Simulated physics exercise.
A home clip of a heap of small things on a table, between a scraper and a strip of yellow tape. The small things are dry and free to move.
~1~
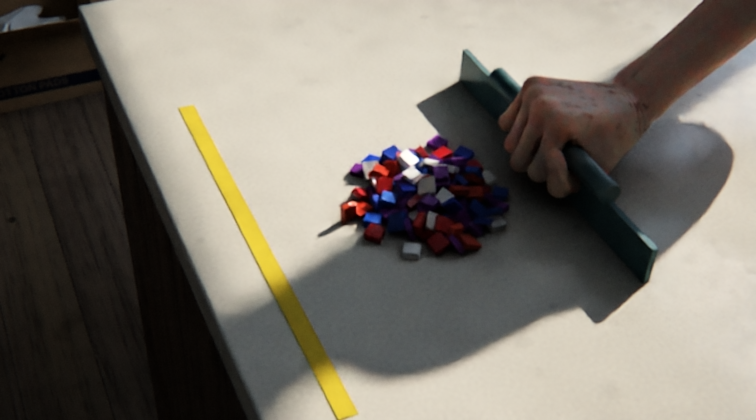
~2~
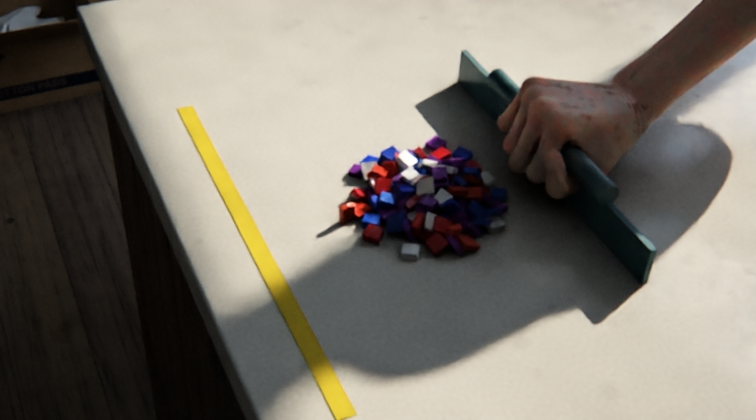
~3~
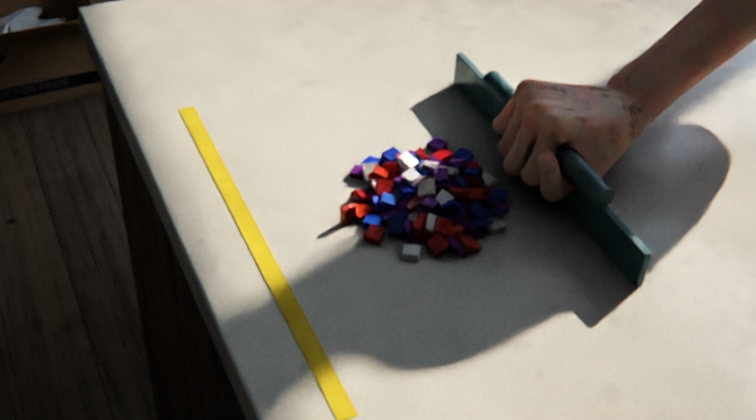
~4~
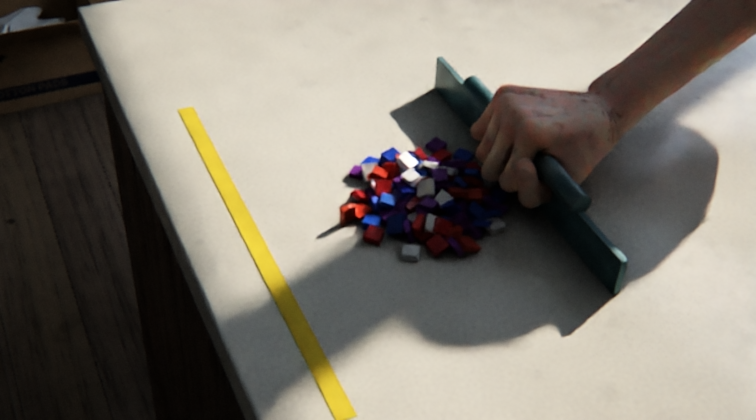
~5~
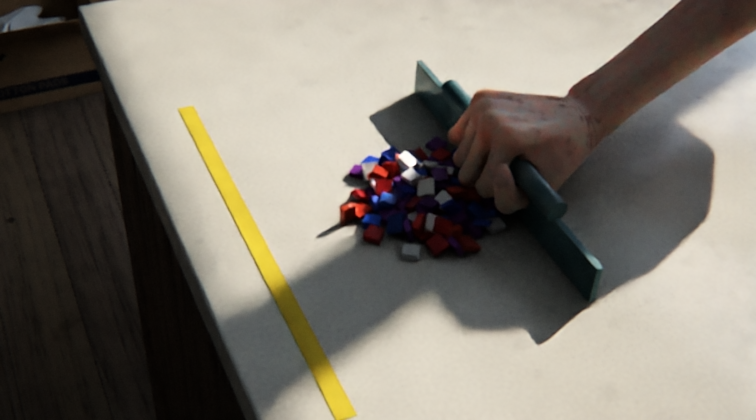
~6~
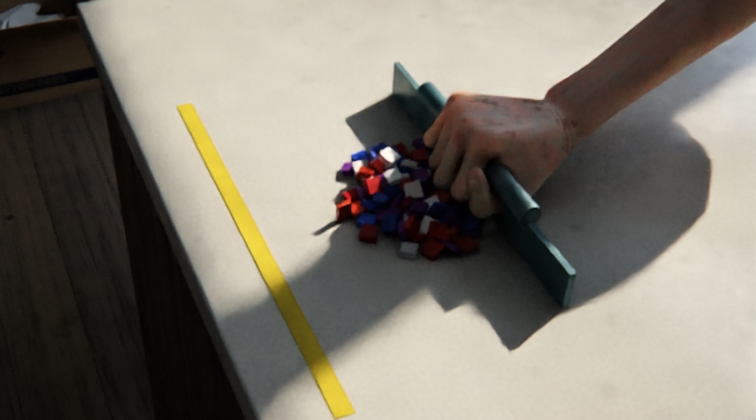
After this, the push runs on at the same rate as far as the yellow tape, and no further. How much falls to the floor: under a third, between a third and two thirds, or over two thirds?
The part that falls is between a third and two thirds.
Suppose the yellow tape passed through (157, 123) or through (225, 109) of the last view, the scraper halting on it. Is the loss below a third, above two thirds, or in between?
One: Over two thirds. Two: Under a third.
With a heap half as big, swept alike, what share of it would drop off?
It comes to 30 per cent or so.
Just after the last frame, scraper still moving, near (361, 183); heap all on the table, its front near (234, 234).
A moment on, scraper stopped at the yellow tape; heap roughly a third over the edge.
Further on, scraper stopped at the yellow tape; heap roughly half over the edge.
When it is over, scraper stopped at the yellow tape; heap roughly half over the edge.
